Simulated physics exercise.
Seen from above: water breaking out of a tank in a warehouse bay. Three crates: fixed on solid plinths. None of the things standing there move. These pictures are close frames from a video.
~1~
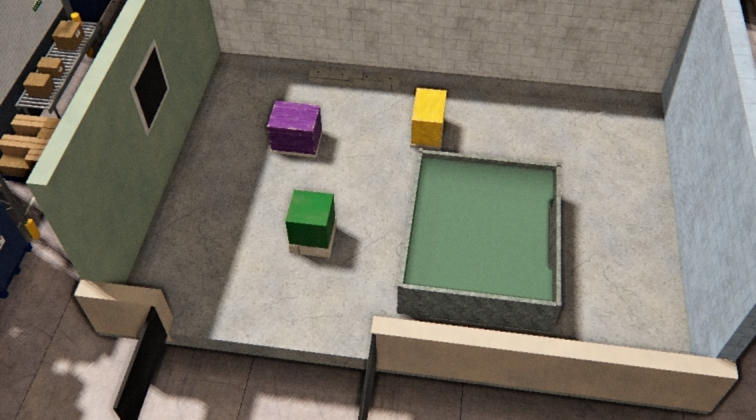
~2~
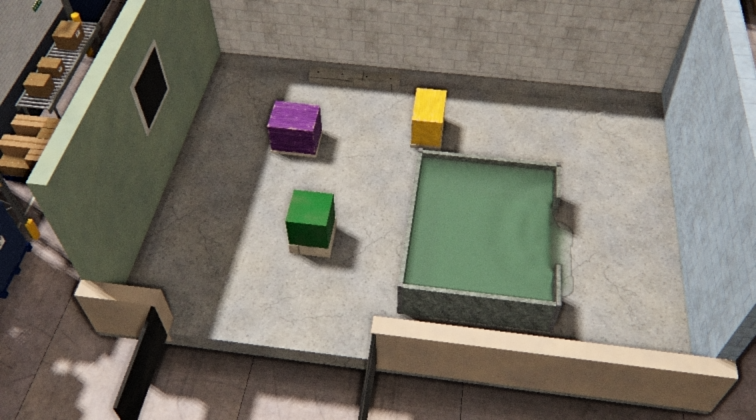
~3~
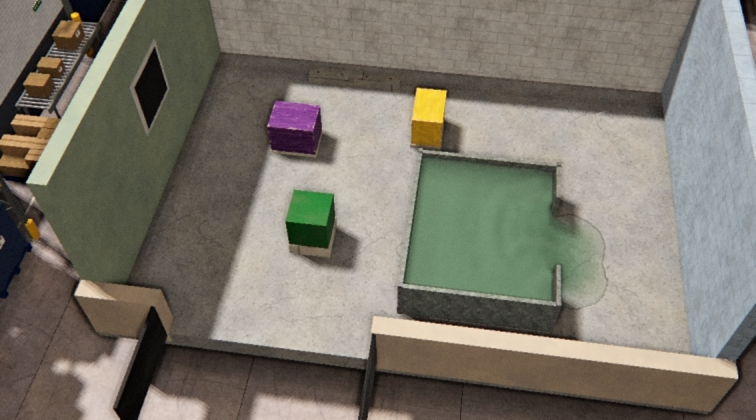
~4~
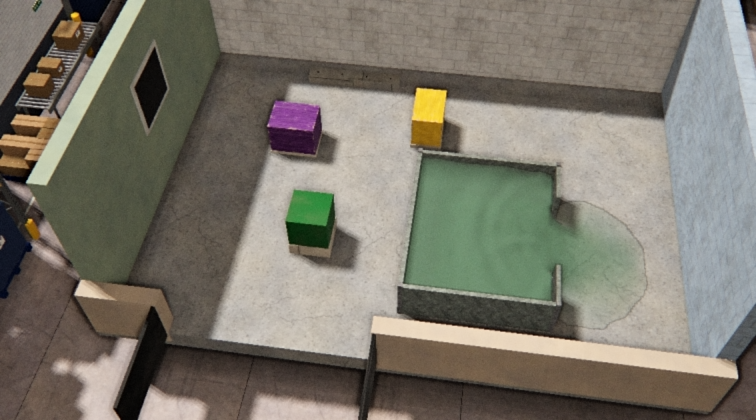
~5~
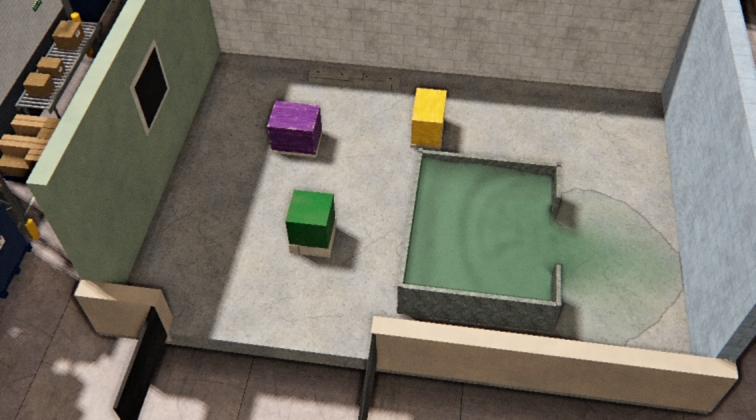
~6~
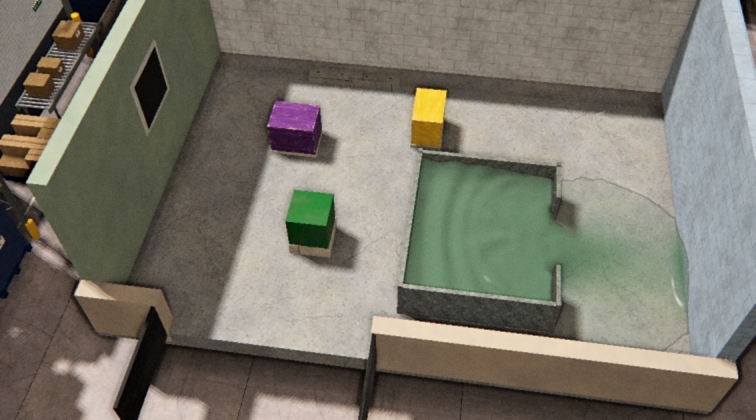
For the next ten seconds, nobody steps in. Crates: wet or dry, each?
In order: Purple crate: Reached by water, green crate: Kept safe, yellow crate: Reached by water.
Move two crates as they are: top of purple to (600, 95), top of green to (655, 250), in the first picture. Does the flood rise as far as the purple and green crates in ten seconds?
The purple one is drenched; the green one is drenched.
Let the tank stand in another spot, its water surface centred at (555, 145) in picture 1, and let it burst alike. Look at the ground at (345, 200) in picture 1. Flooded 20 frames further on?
Not reached.
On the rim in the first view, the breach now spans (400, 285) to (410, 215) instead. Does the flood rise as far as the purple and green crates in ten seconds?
Purple crate is reached; green crate is reached.
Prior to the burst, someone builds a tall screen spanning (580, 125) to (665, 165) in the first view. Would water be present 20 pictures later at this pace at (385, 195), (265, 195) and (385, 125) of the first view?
One by one: Spared, spared, spared.
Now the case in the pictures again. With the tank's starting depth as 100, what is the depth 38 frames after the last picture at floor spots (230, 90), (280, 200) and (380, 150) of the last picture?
The three come to near 0, 0 and 0 per cent respectively.
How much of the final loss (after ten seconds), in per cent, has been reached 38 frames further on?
About 40 per cent.
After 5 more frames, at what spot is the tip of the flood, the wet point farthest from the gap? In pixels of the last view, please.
Approximate pixel: (662, 149).
A moment on, water covers 15 % of the floor; the purple crate not reached, the green crate not reached, the yellow crate not reached.
Next, water covers 20 % of the floor; the purple crate not reached, the green crate not reached, the yellow crate not reached.
Then, water covers 35 % of the floor; the purple crate not reached, the green crate not reached, the yellow crate not reached.
Later, water covers 70 % of the floor; the purple crate water round its plinth, the green crate water round its plinth, the yellow crate water round its plinth.
In the end, water covers 95 % of the floor; the purple crate was topped, the green crate stayed above the water, the yellow crate was topped.
